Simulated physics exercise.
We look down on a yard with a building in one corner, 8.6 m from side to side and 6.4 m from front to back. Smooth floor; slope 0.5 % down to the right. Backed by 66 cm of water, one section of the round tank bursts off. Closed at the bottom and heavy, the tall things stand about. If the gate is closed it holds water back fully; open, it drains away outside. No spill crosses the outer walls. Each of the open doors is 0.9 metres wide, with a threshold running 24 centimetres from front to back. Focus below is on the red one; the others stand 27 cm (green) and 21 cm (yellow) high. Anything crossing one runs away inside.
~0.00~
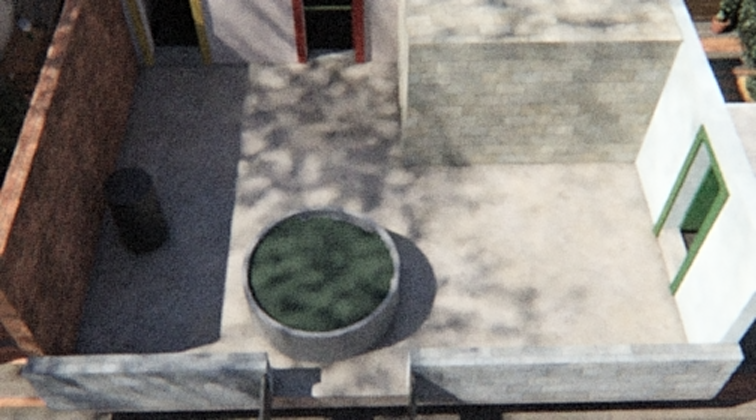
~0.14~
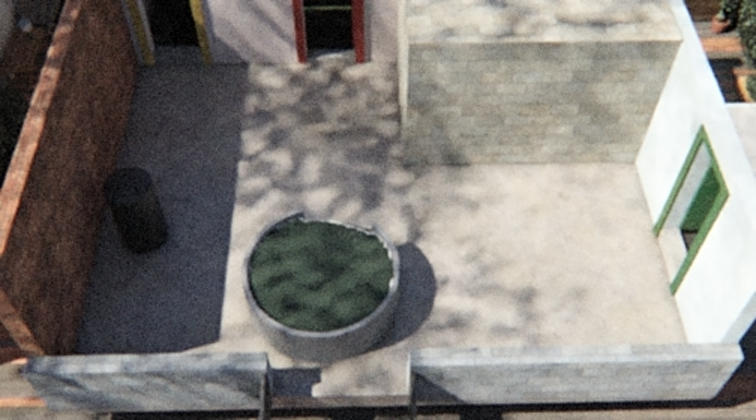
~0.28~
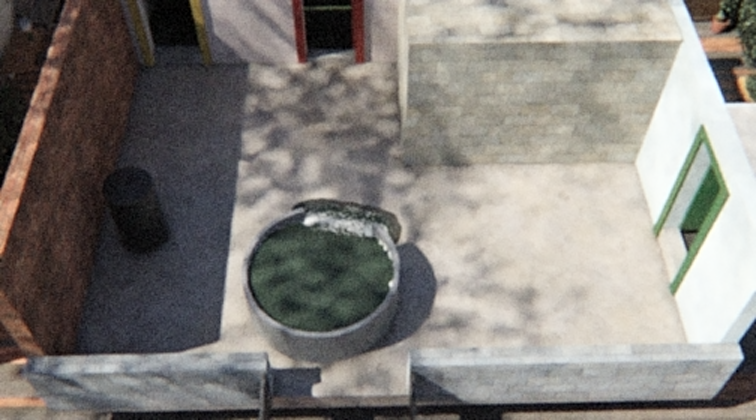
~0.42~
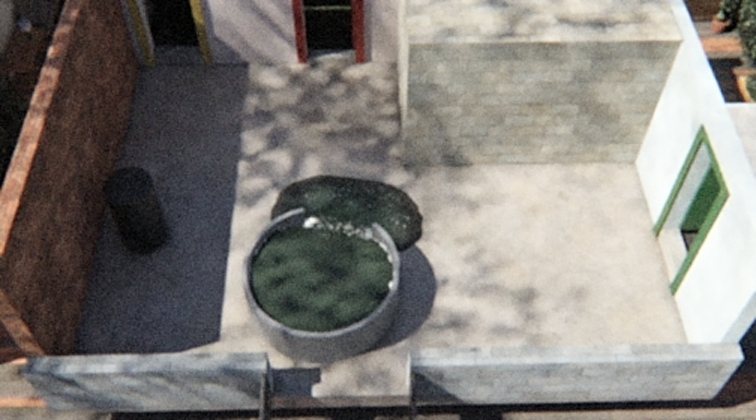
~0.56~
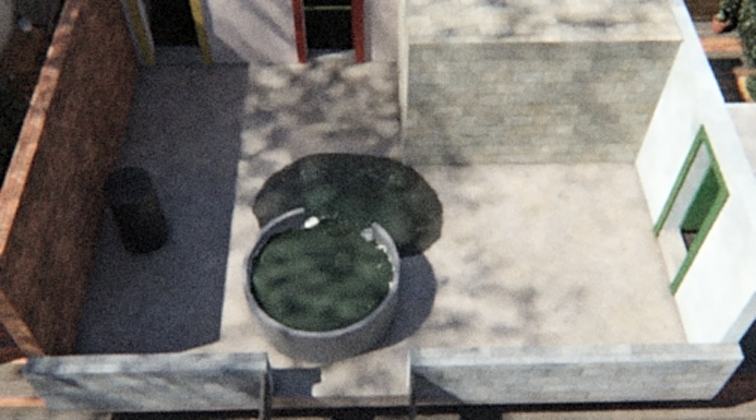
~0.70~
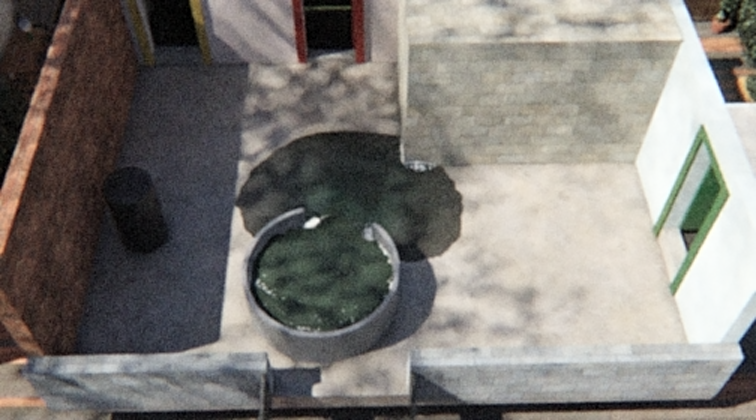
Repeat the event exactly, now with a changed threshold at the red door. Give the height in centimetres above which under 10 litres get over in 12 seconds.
21 cm.
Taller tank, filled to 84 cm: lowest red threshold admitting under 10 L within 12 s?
Minimum height: Approx. 27 cm.
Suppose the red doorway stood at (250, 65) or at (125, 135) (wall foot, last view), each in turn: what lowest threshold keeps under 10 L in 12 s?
Roughly 12.5 cm, then roughly 10.5 cm.
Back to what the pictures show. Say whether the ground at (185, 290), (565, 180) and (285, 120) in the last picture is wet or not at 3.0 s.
Taking them in turn, I'd call them spared by the flood, touched by the flood and touched by the flood.
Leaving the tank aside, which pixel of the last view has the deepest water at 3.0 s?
(397, 85).
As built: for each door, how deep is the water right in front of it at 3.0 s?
Reading in centimetres: Green = 4, yellow = 8, red = 23.
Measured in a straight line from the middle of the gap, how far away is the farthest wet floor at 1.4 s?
About 4.0 m.
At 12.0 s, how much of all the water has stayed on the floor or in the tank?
Something like 92 per cent of it remains.
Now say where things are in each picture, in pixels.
In the first frame, still water, 66 cm deep, in the round tank at (321, 271); the red door at (329, 19) is dry.
In the second frame, the gap is on the far side, the front 0.3 m out at a hidden place; the back of the round tank holds 66 cm.
In the third frame, the front is at (377, 211), 0.7 m from the gap on the far side; 1.0 m2 of floor is wet, 66 cm left at the back.
In the fourth frame, water pours out on the far side and has run 1.2 m, to (377, 185); about 7 cm deep outside, 66 cm at the back.
In the fifth frame, the front is at (390, 163), 1.8 m from the gap on the far side; 3.9 m2 of floor is wet, 65 cm left at the back.
In the sixth frame, water pours out on the far side and has run 2.3 m, to (393, 139); about 4 cm deep outside, 59 cm at the back; the red door at (329, 19), 4.1 m from the gap, is still 1.9 m from the nearest water.
After 1.4 s water covers 30 % of the floor, deepest (30 cm) near (359, 239); 2 cm at the red door, 0 litres in over its 10 cm threshold.
After 3.0 s water covers 45 % of the floor, deepest (28 cm) near (397, 85); 23 cm at the red door, 67 litres in over its 10 cm threshold.
After 12.0 s water covers 100 % of the floor, deepest (8 cm) near (241, 381); 7 cm at the red door, 133 litres in over its 10 cm threshold.
At the red door as built, the water arrived by 1.4 s and peaked near 24 cm at 2.4 s.
Run again over the same 12 s with other heights there, 28 litres in over 17.5 cm, 3 litres over 24 cm. The limit of 10 litres is kept from about 21 cm up.
